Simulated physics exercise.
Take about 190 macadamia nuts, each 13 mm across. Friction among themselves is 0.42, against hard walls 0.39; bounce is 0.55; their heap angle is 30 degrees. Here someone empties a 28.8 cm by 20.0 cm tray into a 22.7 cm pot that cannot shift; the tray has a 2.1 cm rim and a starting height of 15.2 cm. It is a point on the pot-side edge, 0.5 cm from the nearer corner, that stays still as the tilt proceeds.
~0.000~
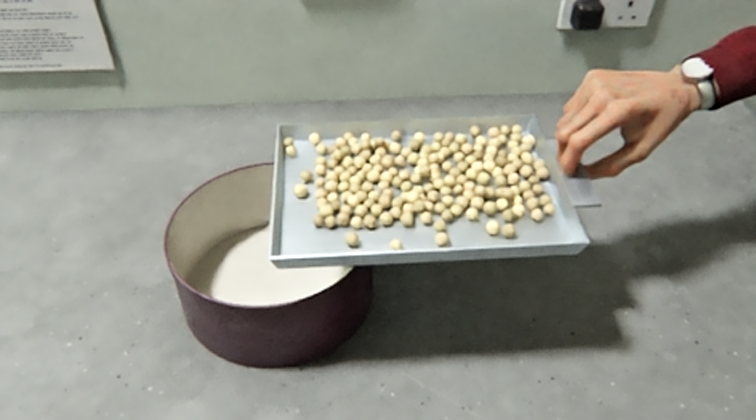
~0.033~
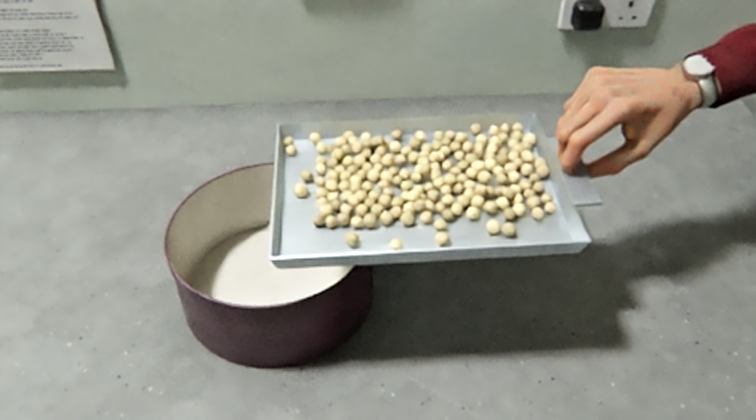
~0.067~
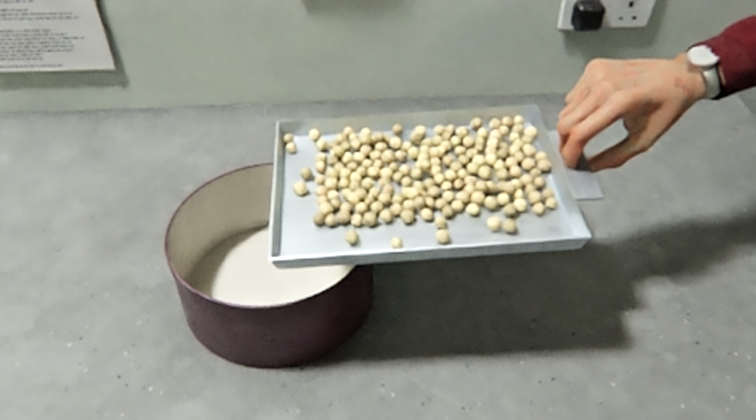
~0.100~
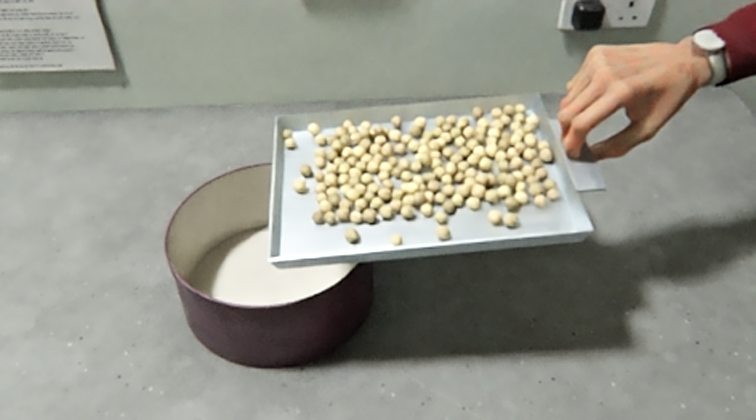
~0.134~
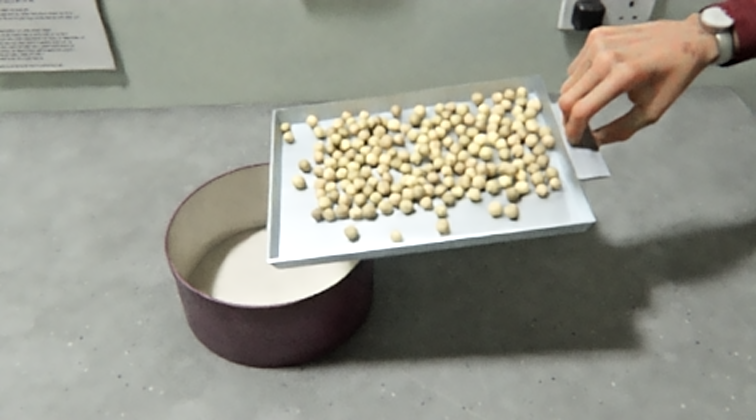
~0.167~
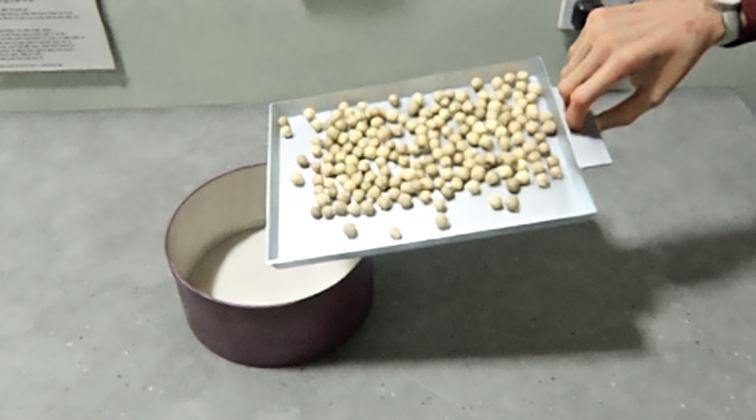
A hand at the right holds a shallow metal tray of round, pale nuts partly over a dark pot on a grey counter, then raises the tray's right and far side, gradually tilting it while the nuts barely shift.
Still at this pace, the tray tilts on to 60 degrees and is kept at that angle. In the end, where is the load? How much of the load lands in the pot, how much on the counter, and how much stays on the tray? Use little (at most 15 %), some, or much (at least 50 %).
Pot - little, counter - much, left on the tray - some.
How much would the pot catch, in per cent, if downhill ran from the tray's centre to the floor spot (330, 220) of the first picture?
That would be close to 25 per cent.
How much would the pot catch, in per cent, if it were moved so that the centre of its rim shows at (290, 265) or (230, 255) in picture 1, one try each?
The shares would be near 40 and 30 per cent respectively.
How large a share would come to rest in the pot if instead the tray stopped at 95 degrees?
The pot would get around 0 per cent.
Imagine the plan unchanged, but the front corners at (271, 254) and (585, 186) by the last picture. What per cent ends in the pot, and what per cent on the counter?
That works out as pot 40 and counter 15.
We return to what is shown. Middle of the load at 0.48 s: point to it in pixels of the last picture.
Expected load position: Near (342, 169).
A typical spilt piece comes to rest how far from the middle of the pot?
That comes to near 26 cm.
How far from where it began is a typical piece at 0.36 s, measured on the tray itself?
I'd say close to 2 centimetres.
Then, at 0.36 s, tilt 38 degrees; the tray holds 100 %, the pot 0 %.
After 0.48 s, tilt 54 degrees; the tray holds 100 %, the pot 0 %.
Then, at 0.74 s, tilt 60 degrees; the tray holds 50 %, the pot 0 %.
In the end, at 2.1 s, pot 5 %, counter 65 %, tray 35 %.
